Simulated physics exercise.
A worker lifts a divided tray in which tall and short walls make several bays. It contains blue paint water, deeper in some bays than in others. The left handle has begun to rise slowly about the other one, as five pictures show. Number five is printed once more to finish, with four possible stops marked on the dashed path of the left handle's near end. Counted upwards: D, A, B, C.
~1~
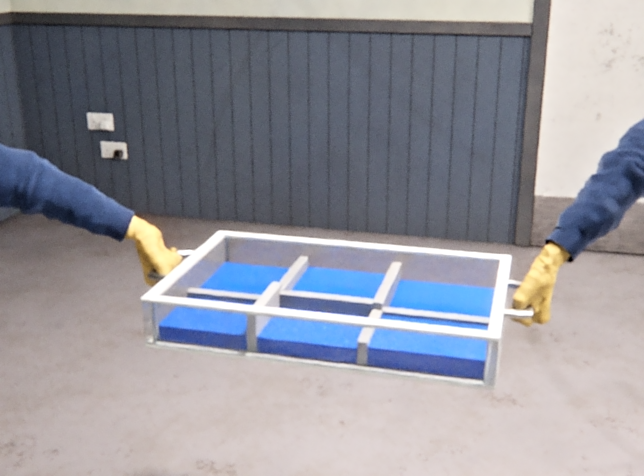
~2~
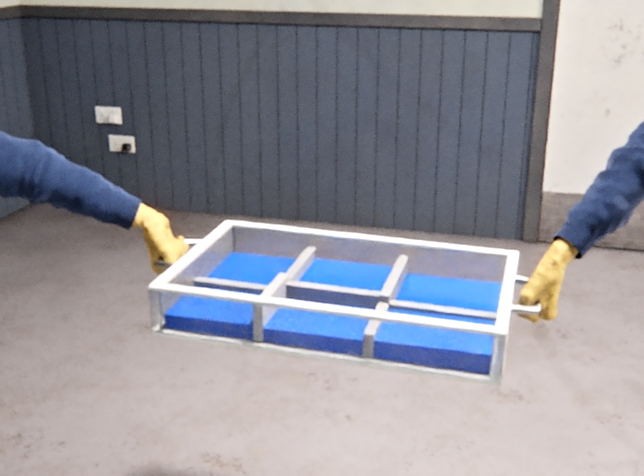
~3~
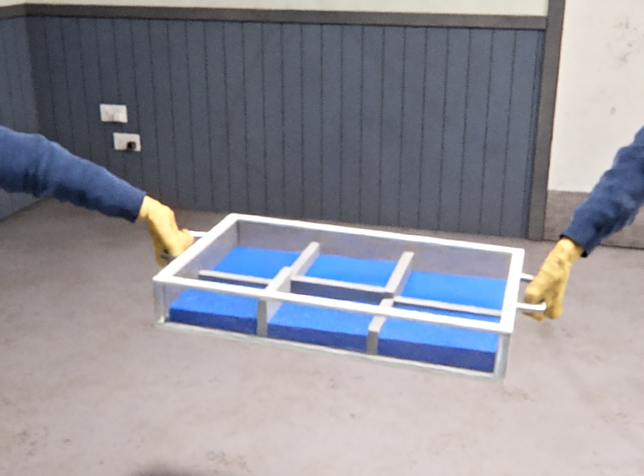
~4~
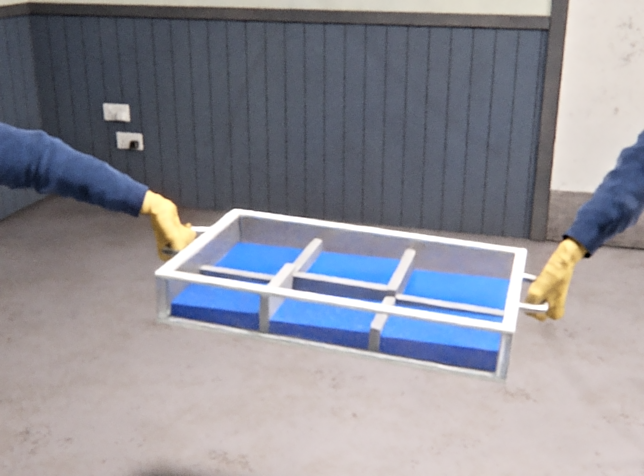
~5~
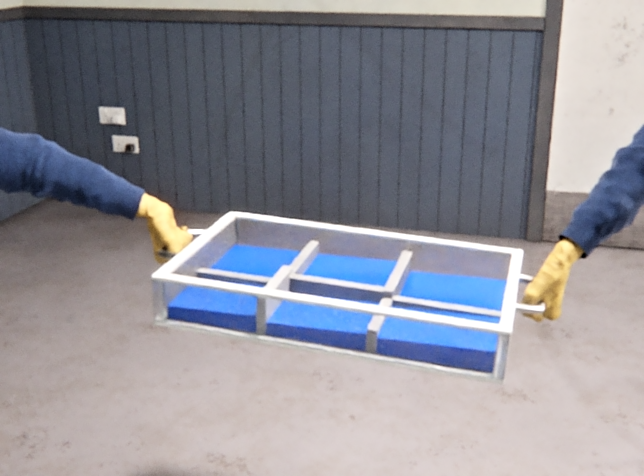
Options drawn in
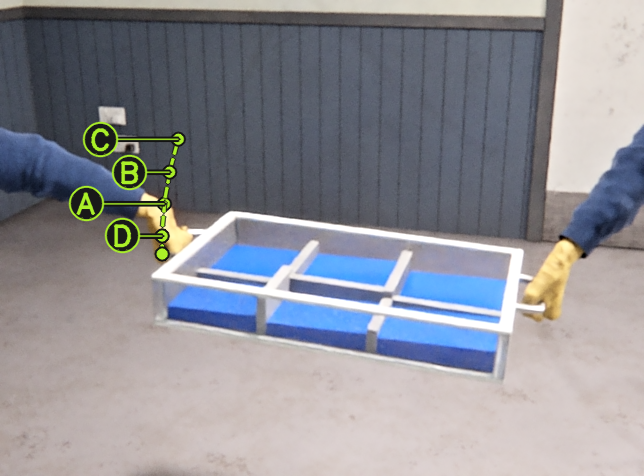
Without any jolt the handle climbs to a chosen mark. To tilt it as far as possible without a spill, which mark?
Mark C just does it.
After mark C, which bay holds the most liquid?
It is the back right one.
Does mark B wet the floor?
No.
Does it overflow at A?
No, not at all.
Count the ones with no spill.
All of the four.
On the marked copy, A at (164, 203); B at (169, 172); C at (178, 139); D at (162, 235).
For mark A, nothing spills; the back middle bay holds the most.
For mark B, nothing spills; the back right bay holds the most.
For mark C, nothing spills; the back right bay holds the most.
For mark D, nothing spills; the back middle bay holds the most.
